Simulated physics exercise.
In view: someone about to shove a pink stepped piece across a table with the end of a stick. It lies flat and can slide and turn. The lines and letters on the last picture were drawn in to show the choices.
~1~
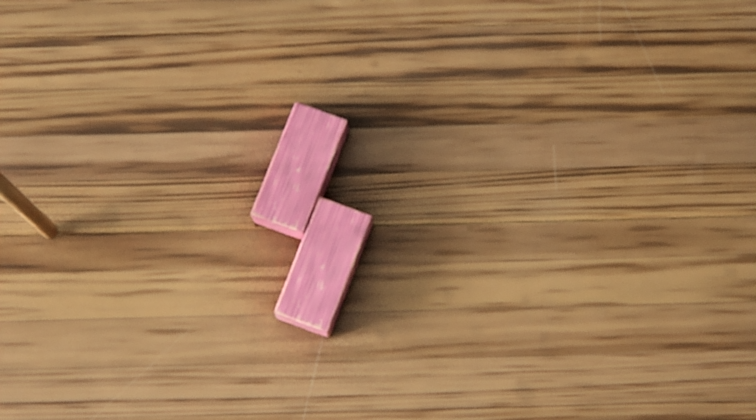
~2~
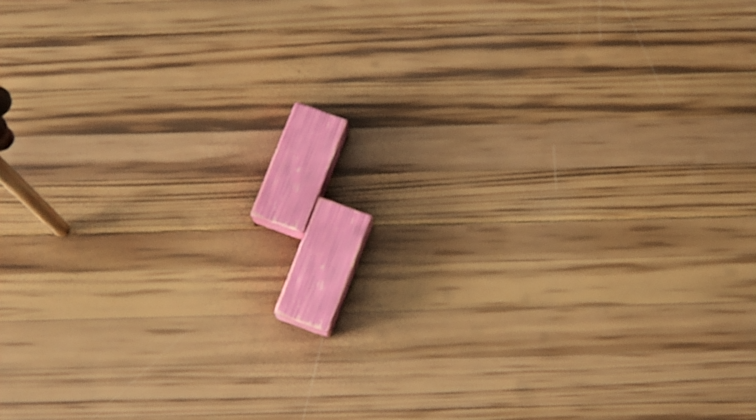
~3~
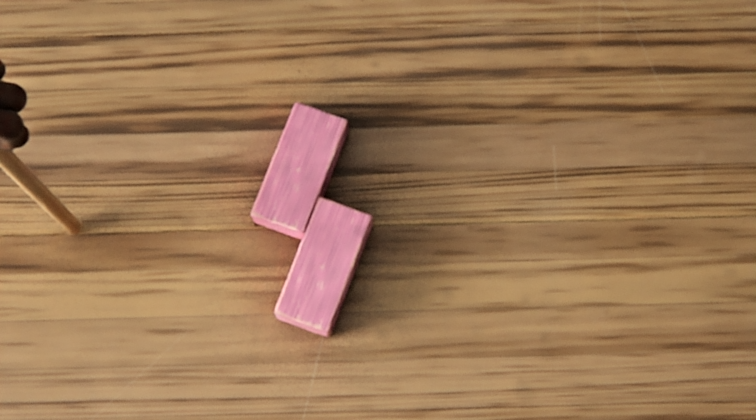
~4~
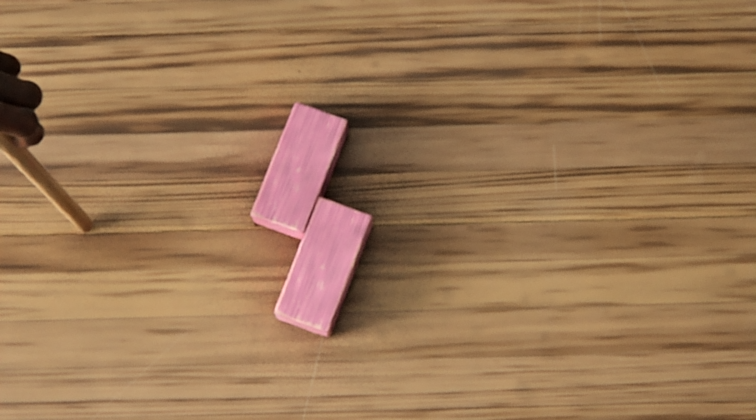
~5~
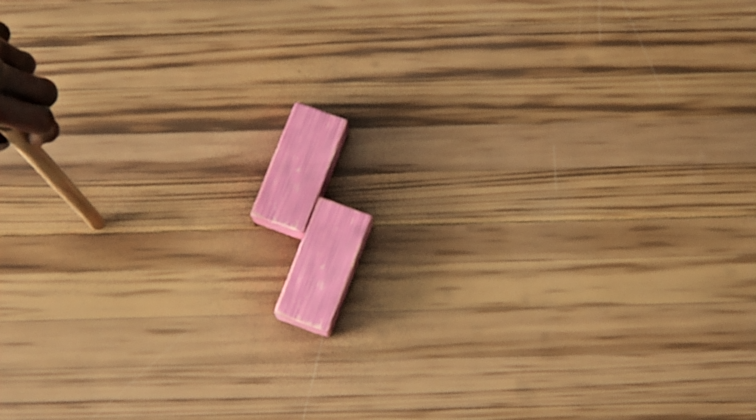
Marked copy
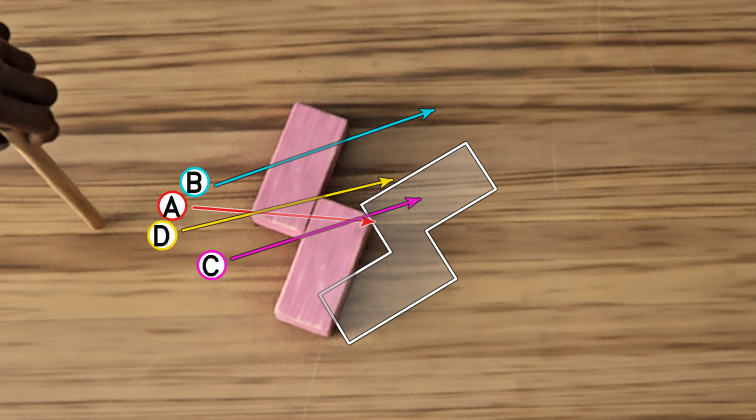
On a wood-grained tabletop, a dark hand entering from the left moving a stick slightly rightward, a pink stepped piece lying still.
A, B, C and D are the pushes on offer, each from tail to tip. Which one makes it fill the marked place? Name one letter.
D.
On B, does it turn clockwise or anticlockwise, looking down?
It turns clockwise.
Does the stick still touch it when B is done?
No.
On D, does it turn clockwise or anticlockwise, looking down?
On that stroke, clockwise.
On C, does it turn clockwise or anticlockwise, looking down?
On that stroke, anticlockwise.
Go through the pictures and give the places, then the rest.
In the first picture, pink stepped piece (324, 264).
In the second picture, pink stepped piece (324, 264).
In the third picture, pink stepped piece (324, 264).
In the fourth picture, pink stepped piece (324, 264).
In the fifth picture, pink stepped piece (324, 264).
On the marked copy, A from (193, 207) to (374, 222); B from (215, 185) to (434, 110); C from (232, 259) to (420, 199); D from (183, 230) to (392, 180).
Taking D. A third of the way, foot of the stick (259, 213), piece (334, 265).
Two thirds of the way, foot of the stick (336, 194), piece (378, 275).
When it is over, foot of the stick (392, 180), piece (389, 285); it fills the outline.
As for the rest, A leaves the piece out of the outline, at (443, 287); B leaves the piece out of the outline, at (334, 271); C leaves the piece out of the outline, at (459, 184).
